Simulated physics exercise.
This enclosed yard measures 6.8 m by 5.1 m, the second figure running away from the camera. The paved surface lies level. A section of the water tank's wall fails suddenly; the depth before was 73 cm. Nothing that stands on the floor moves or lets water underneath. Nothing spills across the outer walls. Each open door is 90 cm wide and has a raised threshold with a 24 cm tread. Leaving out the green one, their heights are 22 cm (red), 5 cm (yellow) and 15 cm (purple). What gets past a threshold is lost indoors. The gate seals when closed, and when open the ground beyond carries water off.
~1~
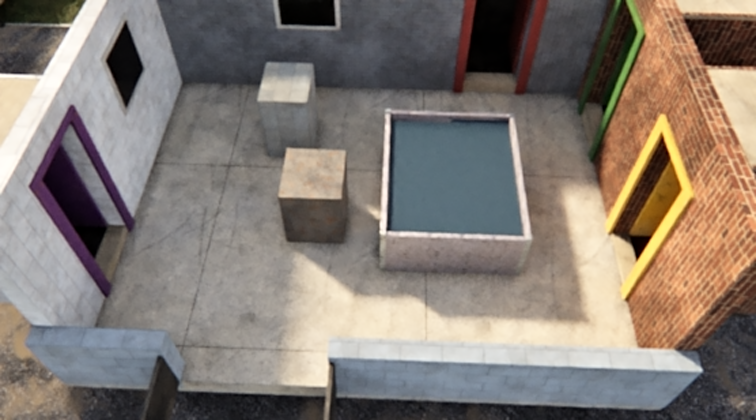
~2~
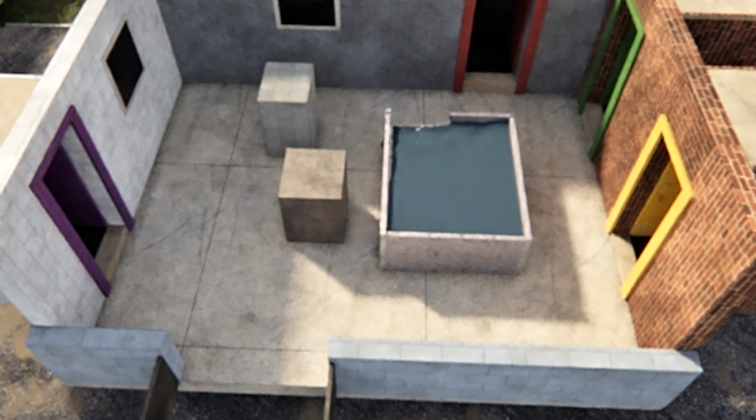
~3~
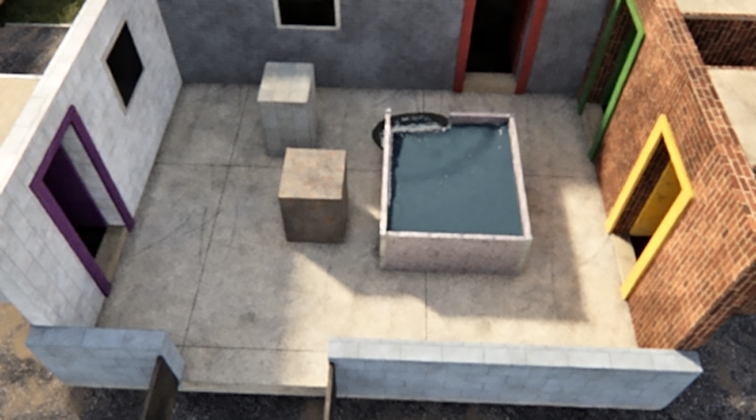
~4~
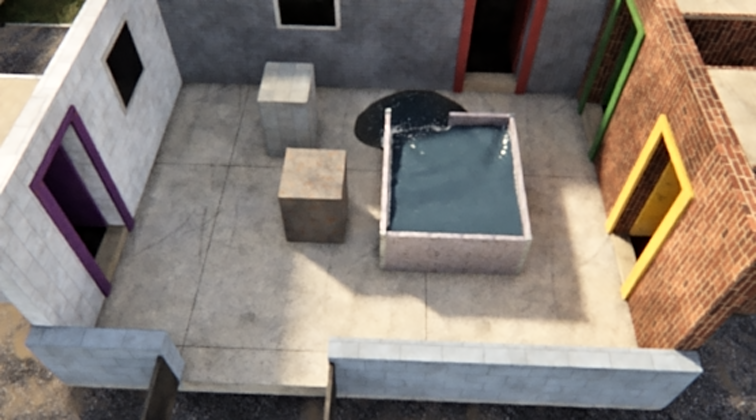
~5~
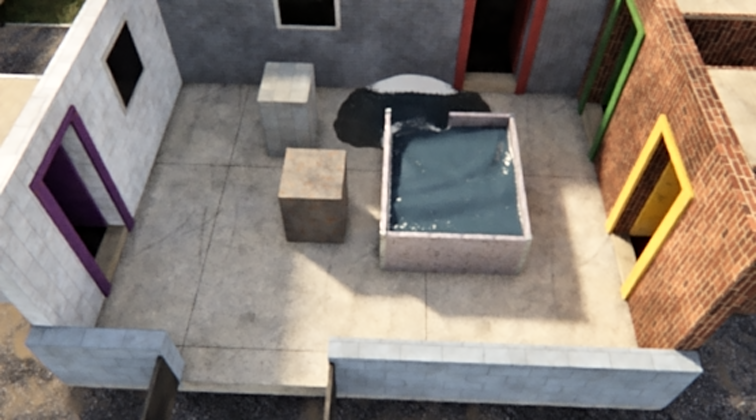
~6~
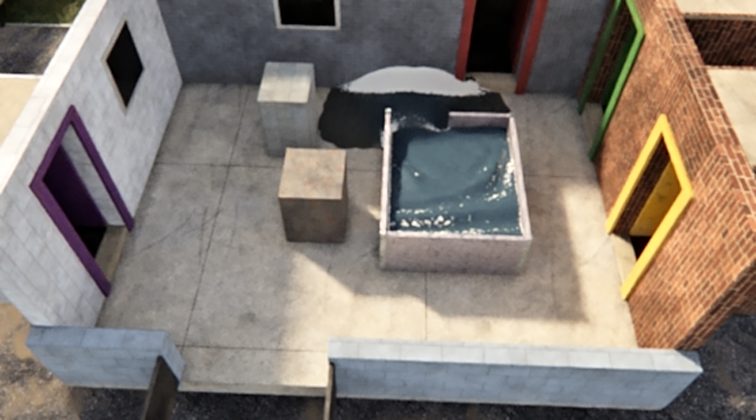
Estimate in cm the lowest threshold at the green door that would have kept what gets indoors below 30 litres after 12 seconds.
It would have to be roughly 17 cm high.
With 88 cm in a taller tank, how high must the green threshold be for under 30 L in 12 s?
Then roughly 21 cm.
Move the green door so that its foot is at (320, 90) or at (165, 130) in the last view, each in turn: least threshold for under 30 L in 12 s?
Roughly 12.0 and 18 cm.
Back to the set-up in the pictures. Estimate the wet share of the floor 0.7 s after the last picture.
About 20 per cent.
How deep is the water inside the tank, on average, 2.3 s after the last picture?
Roughly 36 cm on average.
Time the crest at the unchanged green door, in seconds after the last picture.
Near 1.8 s.
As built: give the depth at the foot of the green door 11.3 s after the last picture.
Roughly 6.0 cm deep.
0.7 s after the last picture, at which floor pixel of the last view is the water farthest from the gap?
At about (224, 85).
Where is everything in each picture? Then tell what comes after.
The first picture shows still water, 73 cm deep, in the water tank at (452, 174); the green door at (605, 86) is dry.
In the second picture, the gap is on the far side, the front 0.4 m out at a hidden place; the back of the water tank holds 73 cm.
In the third picture, the gap is on the far side, the front 0.8 m out at a hidden place; the back of the water tank holds 73 cm.
In the fourth picture, the gap is on the far side, the front 1.4 m out at (408, 93); the back of the water tank holds 73 cm.
In the fifth picture, the gap is on the far side, the front 1.5 m out at (363, 90); the back of the water tank holds 71 cm.
In the sixth picture, the gap is on the far side, the front 1.7 m out at (339, 89); the back of the water tank holds 64 cm; the green door at (605, 86), 2.8 m from the gap, is still 1.4 m from the nearest water.
Then, 0.7 s after the last picture water covers 20 % of the floor, deepest (48 cm) near (412, 98); it has not reached the green door.
Then, 2.3 s after the last picture water covers 40 % of the floor, deepest (38 cm) near (203, 85); 21 cm at the green door, 0 litres in over its 27 cm threshold.
Then, 11.3 s after the last picture water covers 100 % of the floor, deepest (12 cm) near (85, 357); 6 cm at the green door, 0 litres in over its 27 cm threshold.
At the green door as built, the water peaked near 25 cm, 1.7 s after the last picture.
Run again over the same 12 s with other heights there, 59 litres in over 14 cm, 15 litres over 19 cm. The limit of 30 litres is kept from about 17 cm up.
